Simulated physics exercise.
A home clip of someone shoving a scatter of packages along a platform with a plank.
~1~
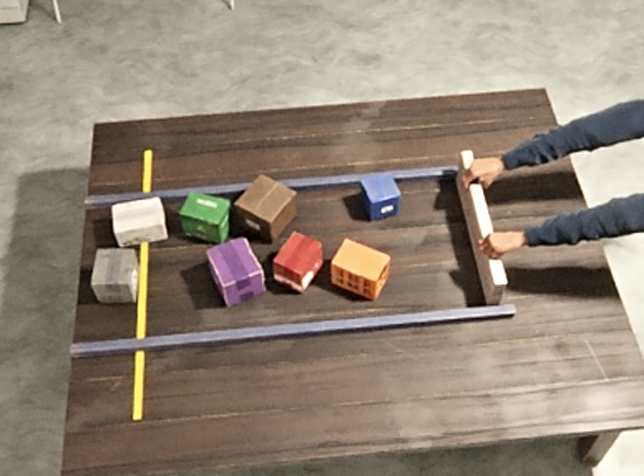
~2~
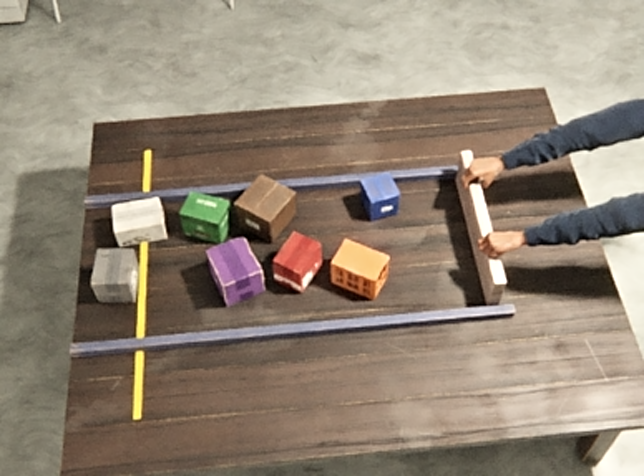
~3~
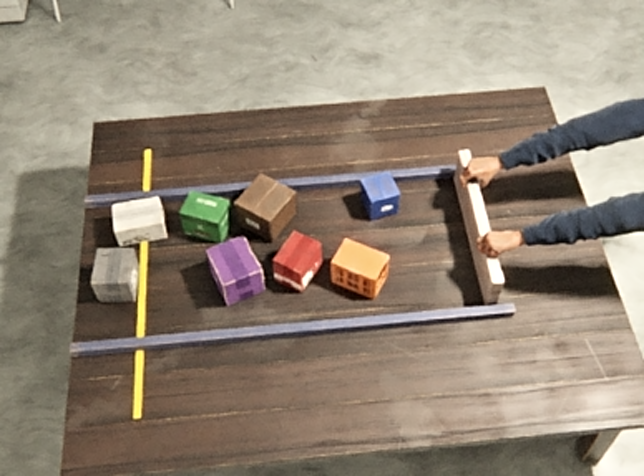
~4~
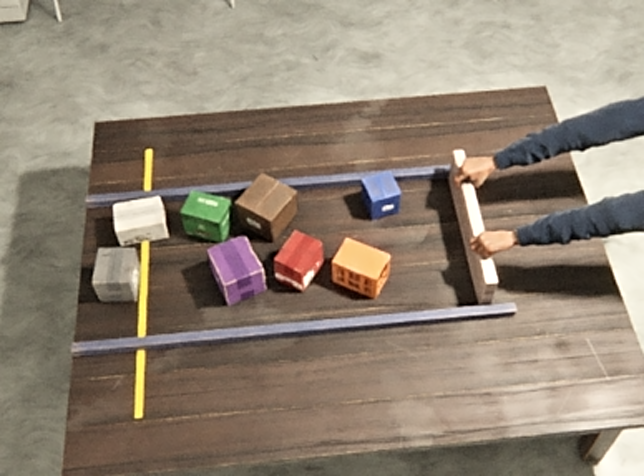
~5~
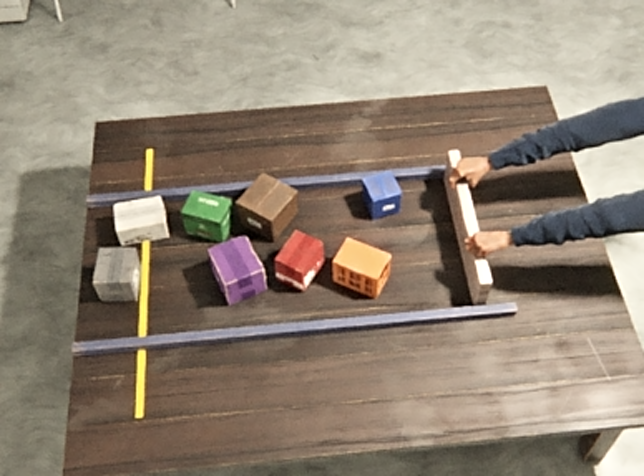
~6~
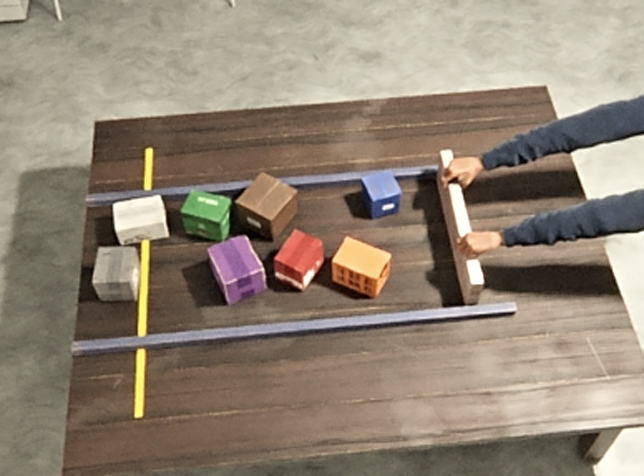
In this clip, two hands slide a plank slightly left between two blue rails on a dark wooden table, while the scattered colourful boxes ahead of it, near a yellow strip, stay essentially still.
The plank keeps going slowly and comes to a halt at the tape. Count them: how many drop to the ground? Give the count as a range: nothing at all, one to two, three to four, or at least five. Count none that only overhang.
The count is three to four.
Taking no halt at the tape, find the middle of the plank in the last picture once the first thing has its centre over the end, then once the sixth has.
At (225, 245) for the first, at (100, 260) for the sixth.
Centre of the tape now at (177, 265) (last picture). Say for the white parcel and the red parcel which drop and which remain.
Outcome - white parcel: It does not stay; red parcel: It stays where it is.
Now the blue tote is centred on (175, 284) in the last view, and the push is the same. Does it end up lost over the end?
Outcome for the blue tote: It drops.
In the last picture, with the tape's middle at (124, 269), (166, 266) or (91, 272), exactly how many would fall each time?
In order: 5, 3 and 8.
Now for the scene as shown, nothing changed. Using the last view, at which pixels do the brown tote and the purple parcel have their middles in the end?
One ends up near (91, 213) and the other near (86, 281).
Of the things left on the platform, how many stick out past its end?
Result: 2.
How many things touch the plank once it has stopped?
The answer is 3.
A little later, none off yet; grey parcel at rest near (118, 274); white parcel at rest near (141, 220); green box at rest near (208, 216).
Next, none off yet; grey parcel at rest near (118, 274); white parcel shifted about its own width near (108, 227); green box shifted about its own width near (152, 223).
When it is over, the number that fall off is three or four; down, green box, white parcel and grey parcel.
